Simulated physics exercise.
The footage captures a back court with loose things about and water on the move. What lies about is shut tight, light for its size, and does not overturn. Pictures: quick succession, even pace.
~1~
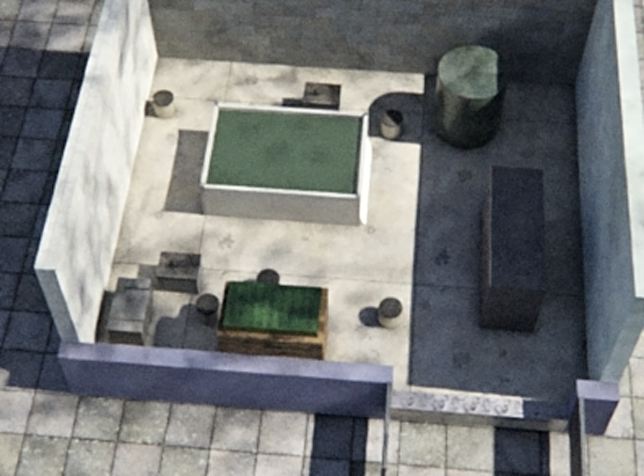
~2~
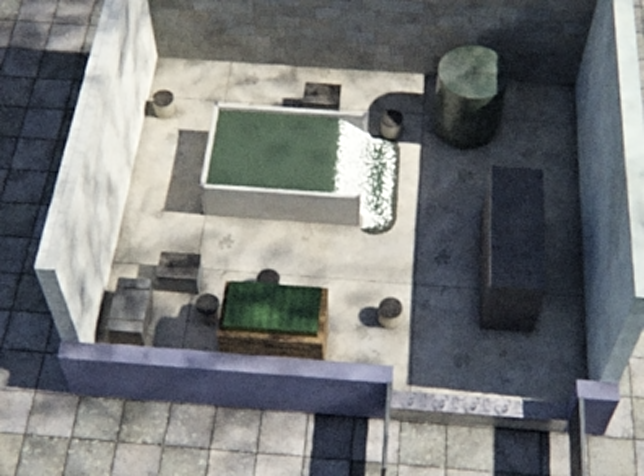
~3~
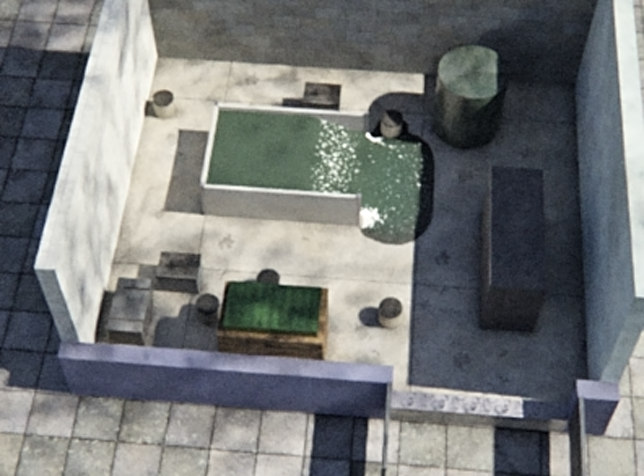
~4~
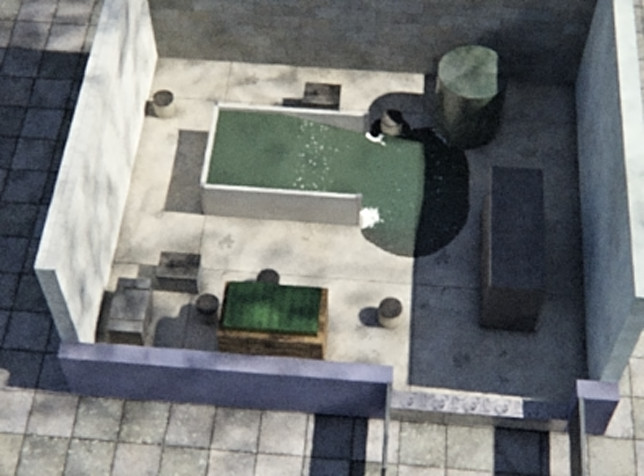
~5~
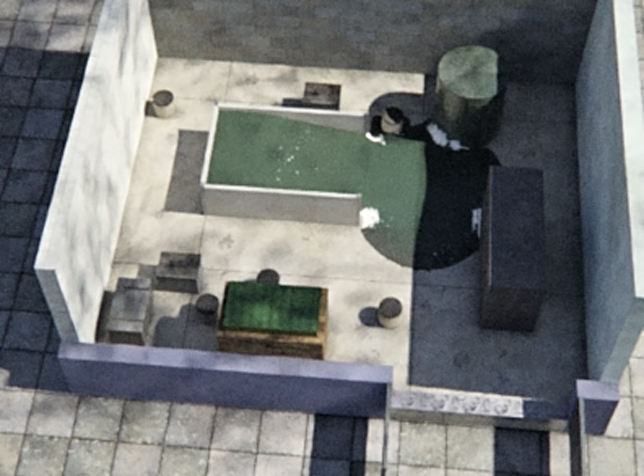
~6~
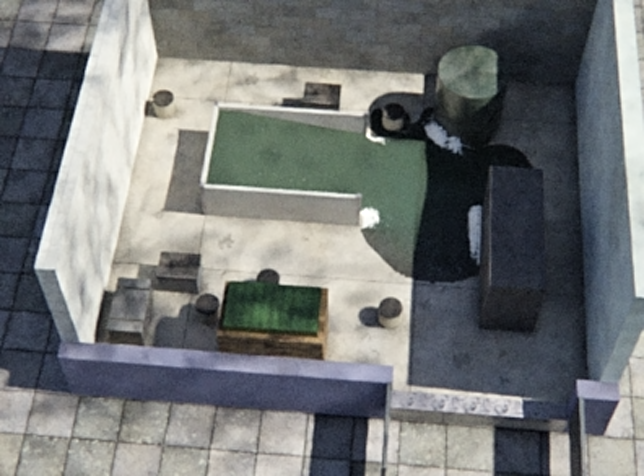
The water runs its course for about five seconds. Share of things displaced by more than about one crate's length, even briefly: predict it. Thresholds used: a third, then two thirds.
It stays in the bottom third.
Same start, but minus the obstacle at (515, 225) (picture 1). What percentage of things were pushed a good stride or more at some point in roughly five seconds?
Share estimate: Around 10 %.
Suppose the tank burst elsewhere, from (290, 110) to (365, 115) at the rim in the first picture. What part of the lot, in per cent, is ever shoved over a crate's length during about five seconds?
Estimate: Close to 40 per cent.
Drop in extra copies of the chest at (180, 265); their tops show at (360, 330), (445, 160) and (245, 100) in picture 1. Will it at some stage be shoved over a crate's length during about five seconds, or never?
Sequence: Doesn't go far, travels that far, doesn't go far.
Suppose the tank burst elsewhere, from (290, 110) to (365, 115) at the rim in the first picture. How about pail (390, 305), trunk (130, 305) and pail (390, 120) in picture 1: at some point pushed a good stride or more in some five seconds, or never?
First stays short of it, second stays short of it, third covers that distance.
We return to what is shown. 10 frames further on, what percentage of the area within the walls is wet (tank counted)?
I'd say around 45 in a hundred.
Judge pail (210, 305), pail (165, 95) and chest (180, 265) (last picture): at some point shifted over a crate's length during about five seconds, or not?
The first one stayed within range, the second stayed within range and the third stayed within range.
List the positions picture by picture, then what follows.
The first frame shows a pail at (392, 118), on the bottom; a pail at (391, 307) rests on the ground; 0 of 8 have shifted.
The second frame shows a pail at (392, 118) rests on the ground; a pail at (391, 307), on the bottom; 0 of 8 have shifted.
The third frame shows a pail at (392, 118), on the bottom; a pail at (391, 307) rests on the ground; 0 of 8 have shifted.
The fourth frame shows a pail at (392, 118) rests on the ground; a pail at (391, 307) rests on the ground; 0 of 8 have shifted.
The fifth frame shows a pail at (393, 115) rests on the ground, close to its start; a pail at (391, 307), on the bottom; 0 of 8 have shifted.
The sixth frame shows a pail at (394, 111) rests on the ground, close to its start; a pail at (391, 307), on the bottom; 1 of 8 have shifted.
A moment on, 0 of 8 are well off their spots; 0 afloat.
Next, 0 of 8 are well off their spots; 0 afloat.
Later, 0 of 8 are well off their spots; 0 afloat.
In the end, 1 of 8 are well off their spots, and 1 have been at some point; 1 afloat.
